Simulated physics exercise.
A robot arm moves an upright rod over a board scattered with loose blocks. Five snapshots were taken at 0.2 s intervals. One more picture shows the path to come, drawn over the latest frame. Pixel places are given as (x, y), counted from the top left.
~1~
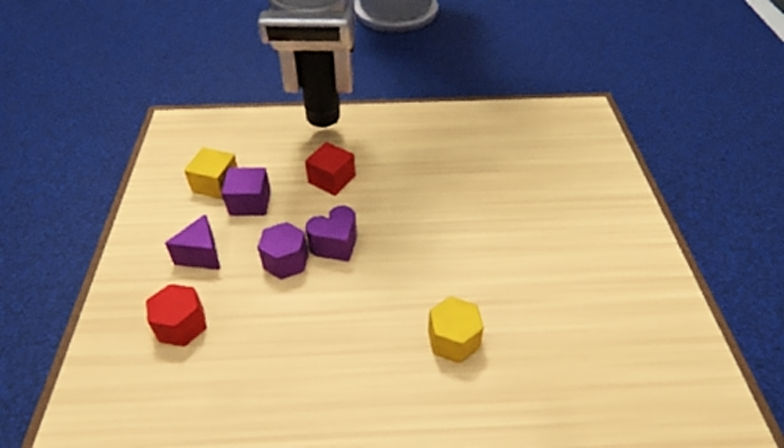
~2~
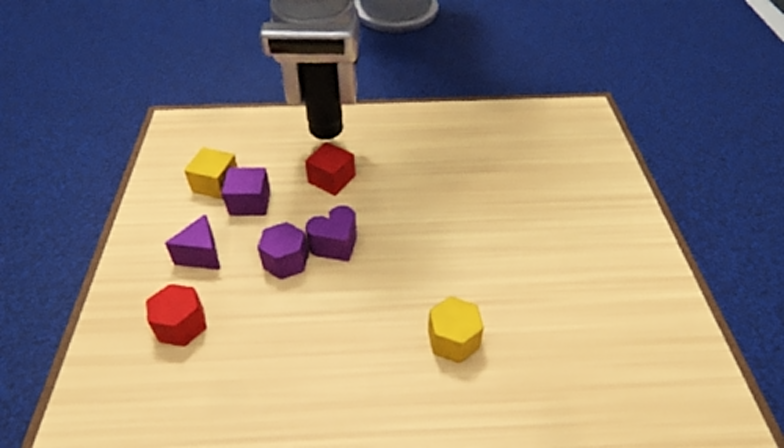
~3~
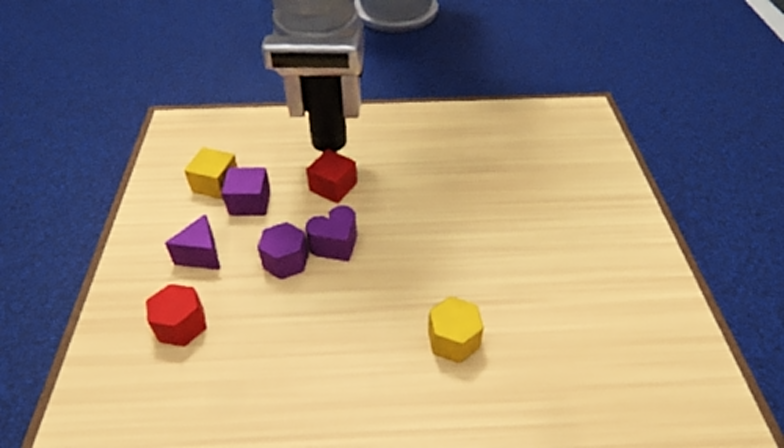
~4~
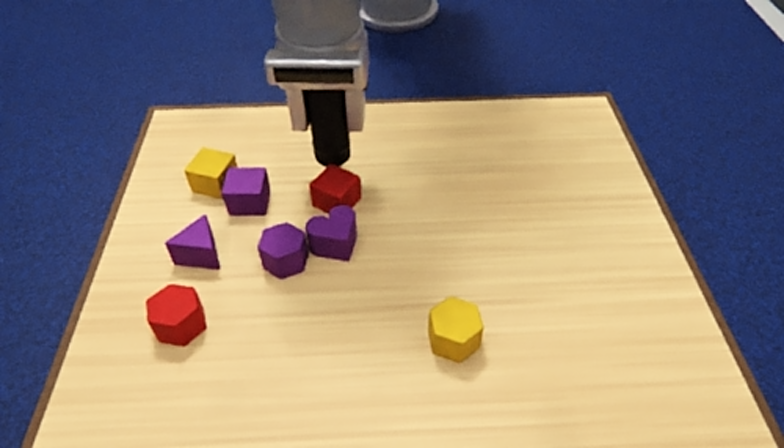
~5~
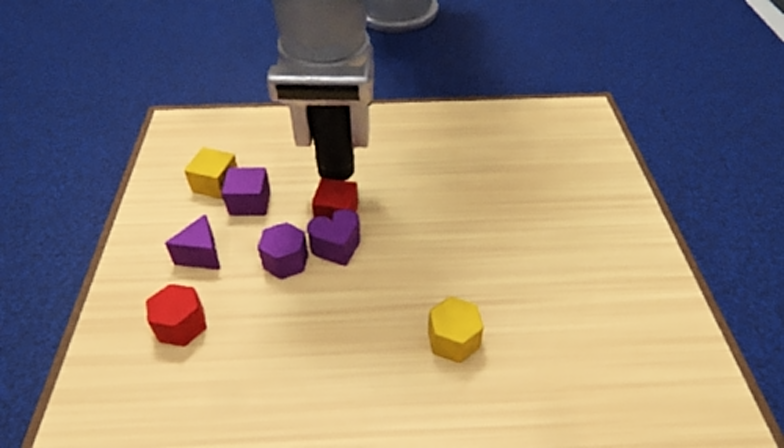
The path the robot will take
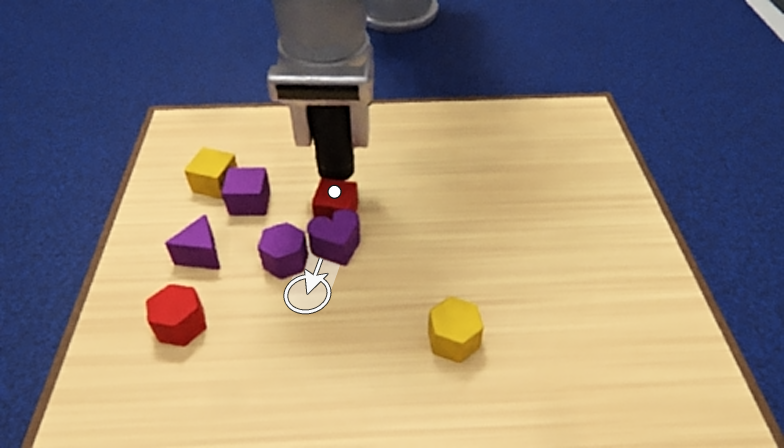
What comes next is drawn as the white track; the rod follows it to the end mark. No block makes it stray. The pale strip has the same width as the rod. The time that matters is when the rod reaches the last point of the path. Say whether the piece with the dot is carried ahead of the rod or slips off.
It is still in front.
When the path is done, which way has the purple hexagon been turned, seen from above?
Top view: Clockwise.
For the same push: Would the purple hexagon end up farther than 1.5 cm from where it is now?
My answer is yes.
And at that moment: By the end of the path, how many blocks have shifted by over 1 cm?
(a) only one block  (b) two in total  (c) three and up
c
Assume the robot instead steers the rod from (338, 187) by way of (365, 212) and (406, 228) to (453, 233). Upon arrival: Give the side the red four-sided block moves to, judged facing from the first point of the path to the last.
Measured against the direction from start to end, the red four-sided block shifts toward the right-hand side.
Path on the board, from (338, 187) via (332, 219) and (323, 255), ending at (307, 294); the dot is on the red four-sided block.
The first path, step by step. One third of the way, rod at (330, 205); purple heart block at (336, 259); red four-sided block at (331, 228), turned 25° anticlockwise.
Two thirds of the way, rod at (320, 240); purple hexagon at (274, 245), turned 20° clockwise; purple heart block at (337, 300); red four-sided block at (325, 267), turned 35° anticlockwise.
At the end, rod at (305, 279); purple four-sided block in place; purple hexagon at (264, 257), turned 70° clockwise; purple heart block at (345, 338), turned 15° anticlockwise; red four-sided block at (320, 307), turned 50° anticlockwise.
